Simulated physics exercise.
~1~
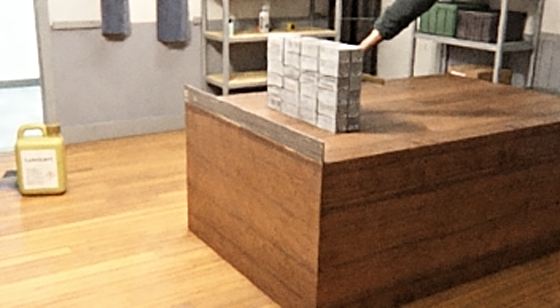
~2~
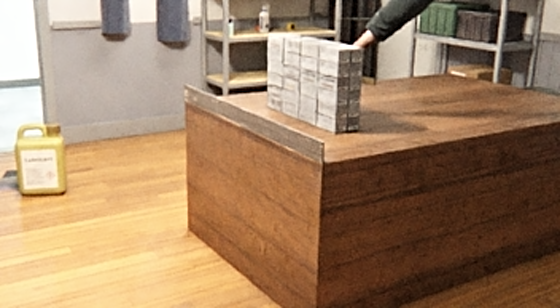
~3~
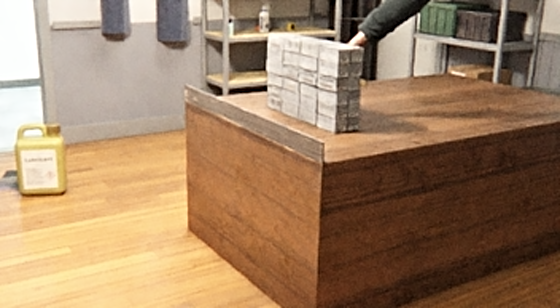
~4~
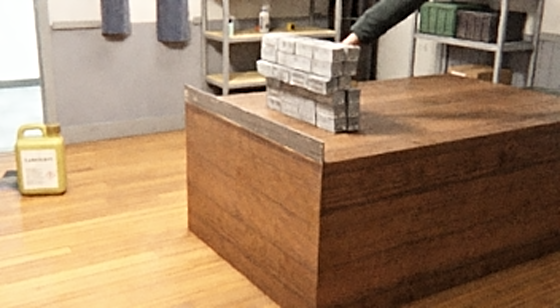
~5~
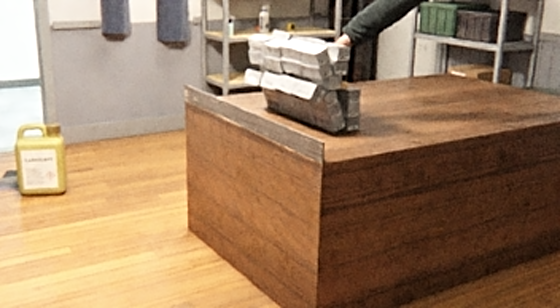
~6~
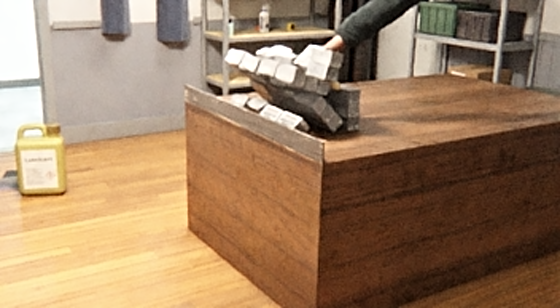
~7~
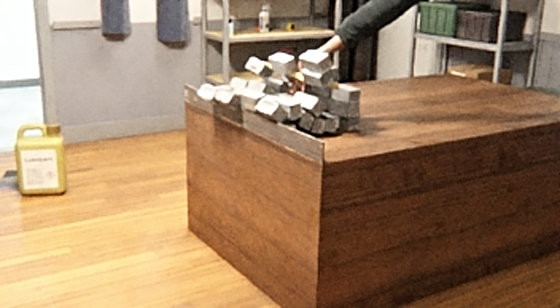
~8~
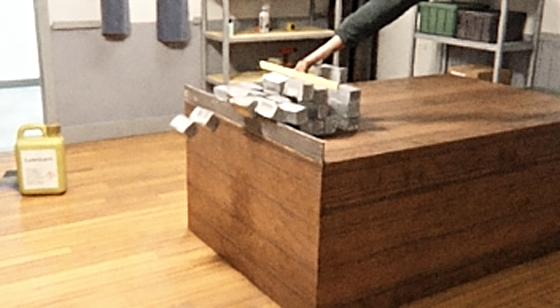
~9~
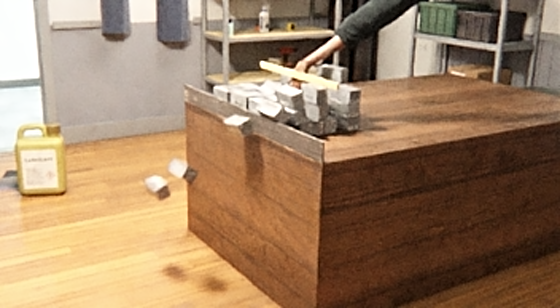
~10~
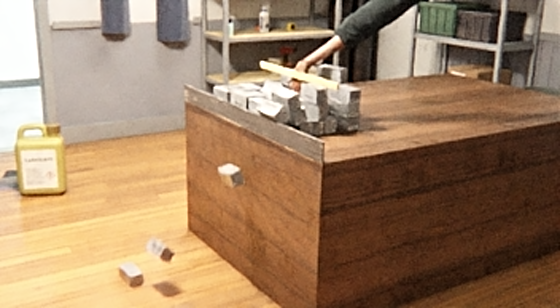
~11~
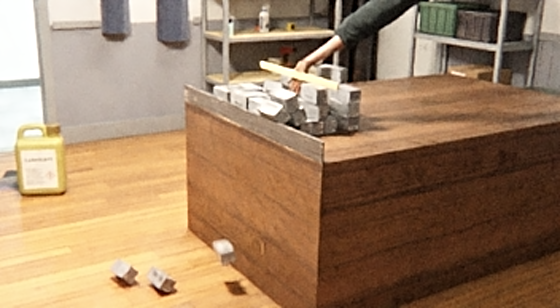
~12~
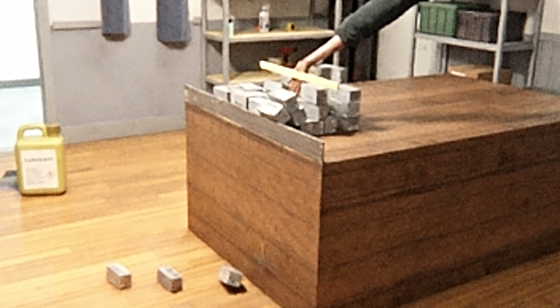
An arm in a dark sleeve reaches in from the upper right over a large brown wooden bench, seen from a fixed view in a room with a pale wooden floor. A neat block of grey packets stands near the low board on the bench's left edge, with shelves behind and a yellow jug on the floor at left. The hand pushes the block from behind, and its upper layers slide left, tip and break apart against the board. A yellowish strip shows under the hand as three packets drop over the edge. They land and settle on the floor, while the rest stay heaped behind the board.
